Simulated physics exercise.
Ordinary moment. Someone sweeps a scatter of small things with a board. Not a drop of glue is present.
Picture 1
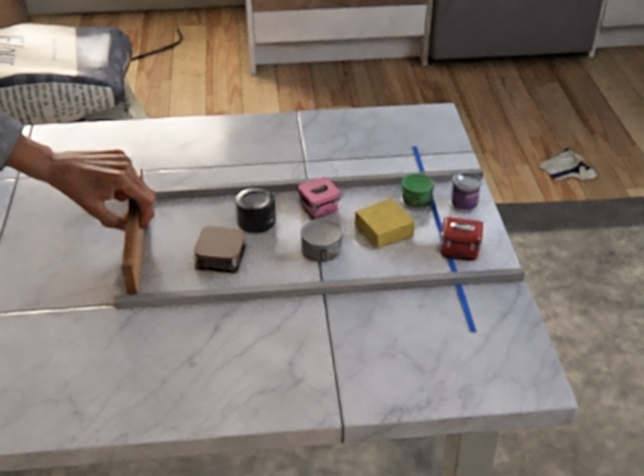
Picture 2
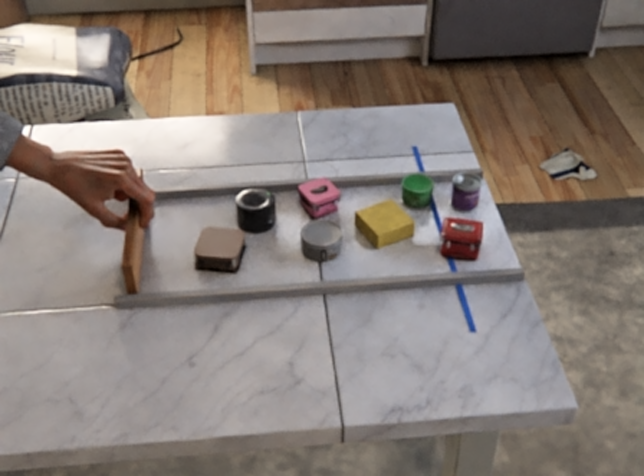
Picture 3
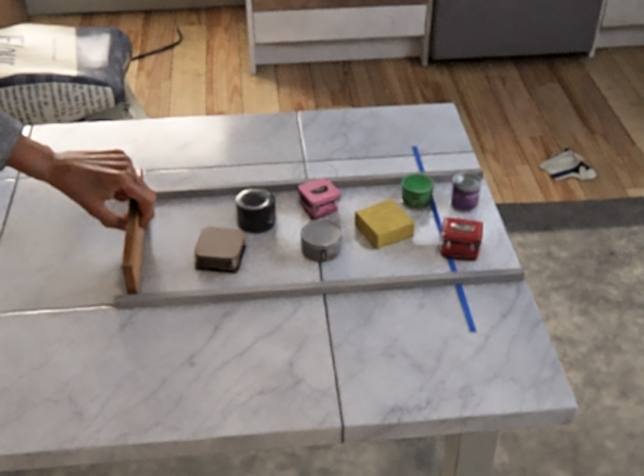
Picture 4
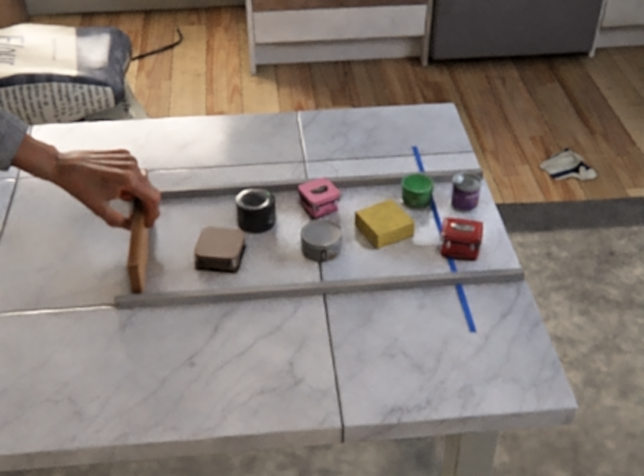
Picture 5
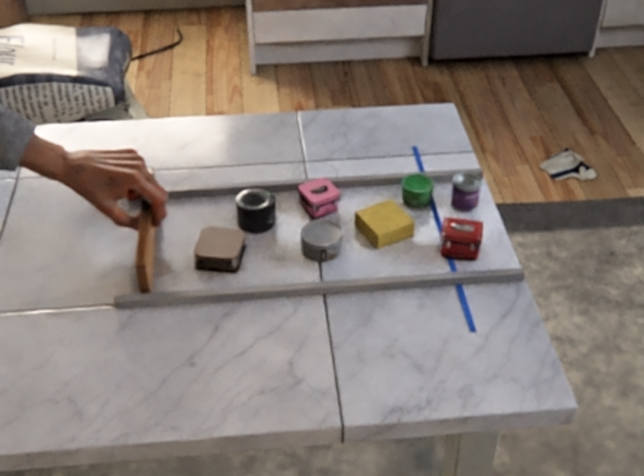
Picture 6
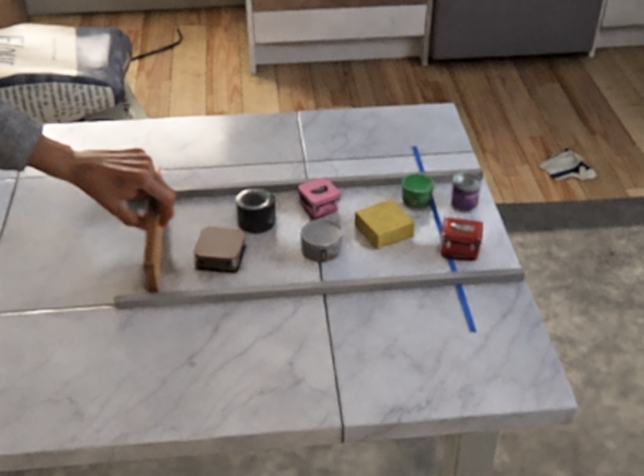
A hand held a wooden board upright at the left of a marble-topped table, then slid it slightly right toward a scatter of small tins, cases and a yellow block, which all stayed still.
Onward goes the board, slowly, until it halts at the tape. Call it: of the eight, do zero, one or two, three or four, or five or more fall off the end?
One or two fall off.
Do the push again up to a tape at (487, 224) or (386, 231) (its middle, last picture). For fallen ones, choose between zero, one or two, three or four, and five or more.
In order: 5 or more; none at all.
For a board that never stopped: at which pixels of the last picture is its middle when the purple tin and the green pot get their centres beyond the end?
The middle is at (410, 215) when it's the purple tin, and at (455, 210) when it's the green pot.
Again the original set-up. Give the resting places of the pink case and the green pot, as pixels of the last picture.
Pink case at (444, 183), green pot at (475, 180).
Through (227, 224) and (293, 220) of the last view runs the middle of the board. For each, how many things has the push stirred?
Up to then 1, and up to the other point 5.
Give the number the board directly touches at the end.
The number is 3.
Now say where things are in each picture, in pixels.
In the first picture, purple tin (466, 193); red case (461, 239); green pot (417, 192); board (135, 230); tape (440, 227).
In the second picture, red case (461, 239); yellow block (384, 224).
In the third picture, green pot (417, 192); black lid (256, 211).
In the fourth picture, purple tin (466, 193); pink case (319, 199).
In the fifth picture, red case (461, 239); brown case (220, 250).
In the sixth picture, purple tin (466, 193); red case (461, 239); green pot (417, 192); board (156, 229); tape (440, 227).
Soon after, none off yet; purple tin at rest near (466, 193); red case at rest near (461, 239); green pot at rest near (417, 192).
In the end, the number that fall off is one or two; gone, red case and purple tin.
